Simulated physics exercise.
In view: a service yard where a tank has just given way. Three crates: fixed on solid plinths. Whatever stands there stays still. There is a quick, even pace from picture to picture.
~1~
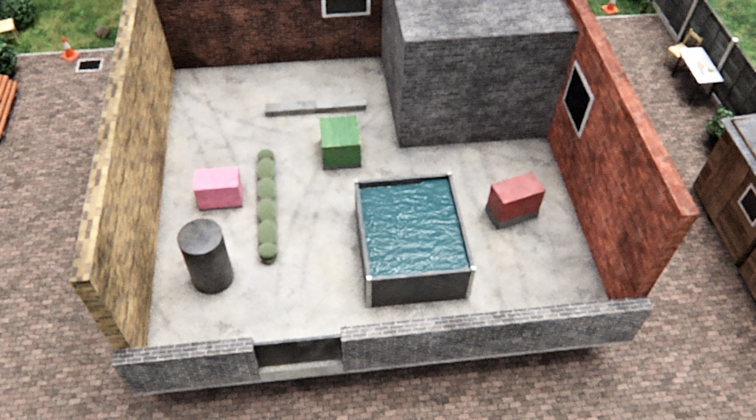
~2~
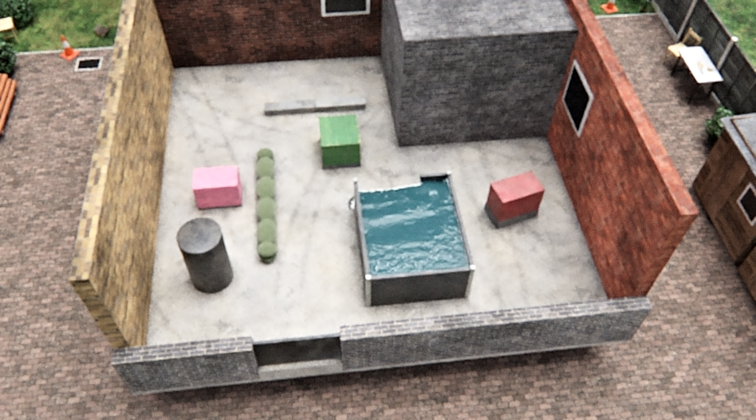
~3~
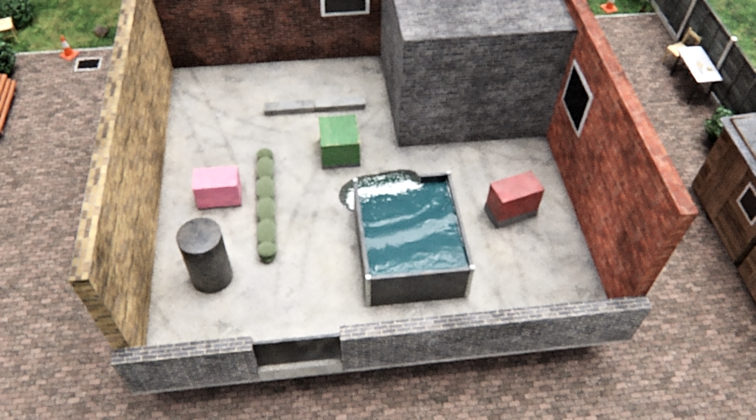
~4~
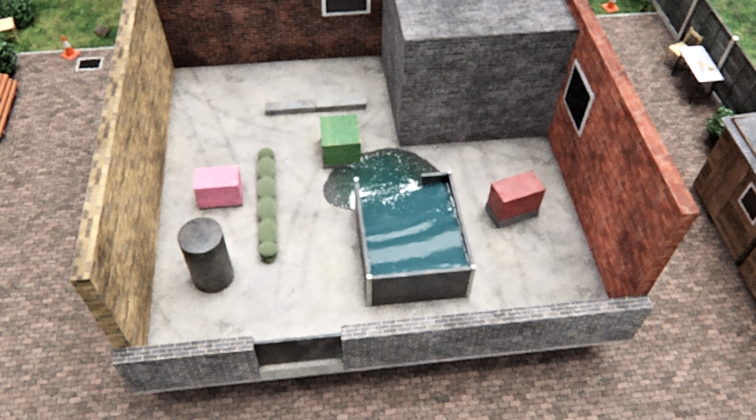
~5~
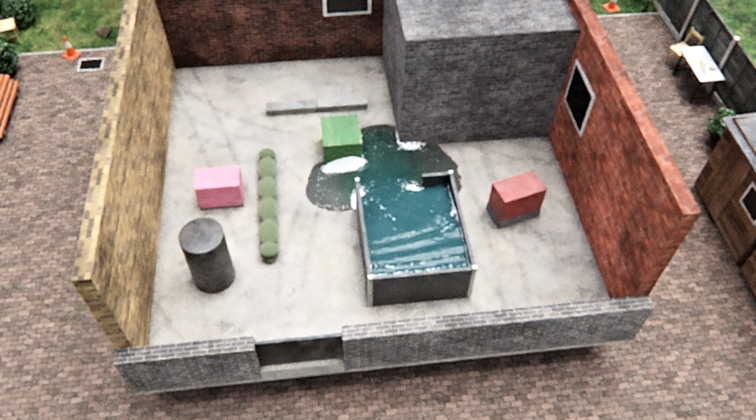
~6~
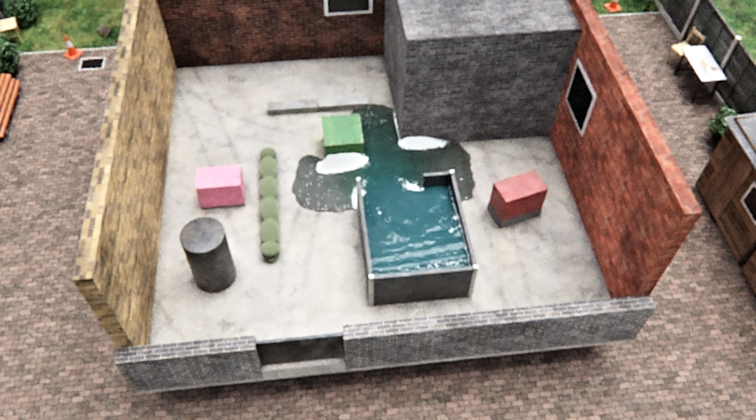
Service yard with three crates, water bursting from the far side of a tank and spreading across the pale floor around the green crate.
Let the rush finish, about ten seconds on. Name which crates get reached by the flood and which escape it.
The pink crate gets reached; the red crate escapes it; the green crate gets reached.
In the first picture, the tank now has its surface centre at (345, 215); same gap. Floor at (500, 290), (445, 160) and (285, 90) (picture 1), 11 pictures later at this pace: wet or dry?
Results in order - left untouched, swamped, swamped.
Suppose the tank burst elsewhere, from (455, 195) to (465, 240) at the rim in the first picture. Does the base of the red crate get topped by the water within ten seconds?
Result: Red crate is swamped.
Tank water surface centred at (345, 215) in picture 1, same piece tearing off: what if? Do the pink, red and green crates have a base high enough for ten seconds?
The pink crate is flooded, the red crate stays clear and the green crate is flooded.
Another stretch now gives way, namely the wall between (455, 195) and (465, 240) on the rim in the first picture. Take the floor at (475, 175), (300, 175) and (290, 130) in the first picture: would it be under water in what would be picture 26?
So it's liquid at the first, nothing at the second and nothing at the third.
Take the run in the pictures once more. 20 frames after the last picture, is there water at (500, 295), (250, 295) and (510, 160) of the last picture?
Status per point, in sequence: Unwetted, then unwetted, then waterlogged.
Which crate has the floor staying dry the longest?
Note: The pink crate.
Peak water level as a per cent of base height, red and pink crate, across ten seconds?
About 40 and 300 per cent.
A moment on, water covers 20 % of the floor; the pink crate not reached, the red crate not reached, the green crate water round its plinth.
Next, water covers 35 % of the floor; the pink crate water round its plinth, the red crate water round its plinth, the green crate water round its plinth.
Then, water covers 60 % of the floor; the pink crate water round its plinth, the red crate water round its plinth, the green crate water round its plinth.
Later, water covers 85 % of the floor; the pink crate water round its plinth, the red crate water round its plinth, the green crate water round its plinth.
In the end, water covers 95 % of the floor; the pink crate was topped, the red crate stayed above the water, the green crate was topped.
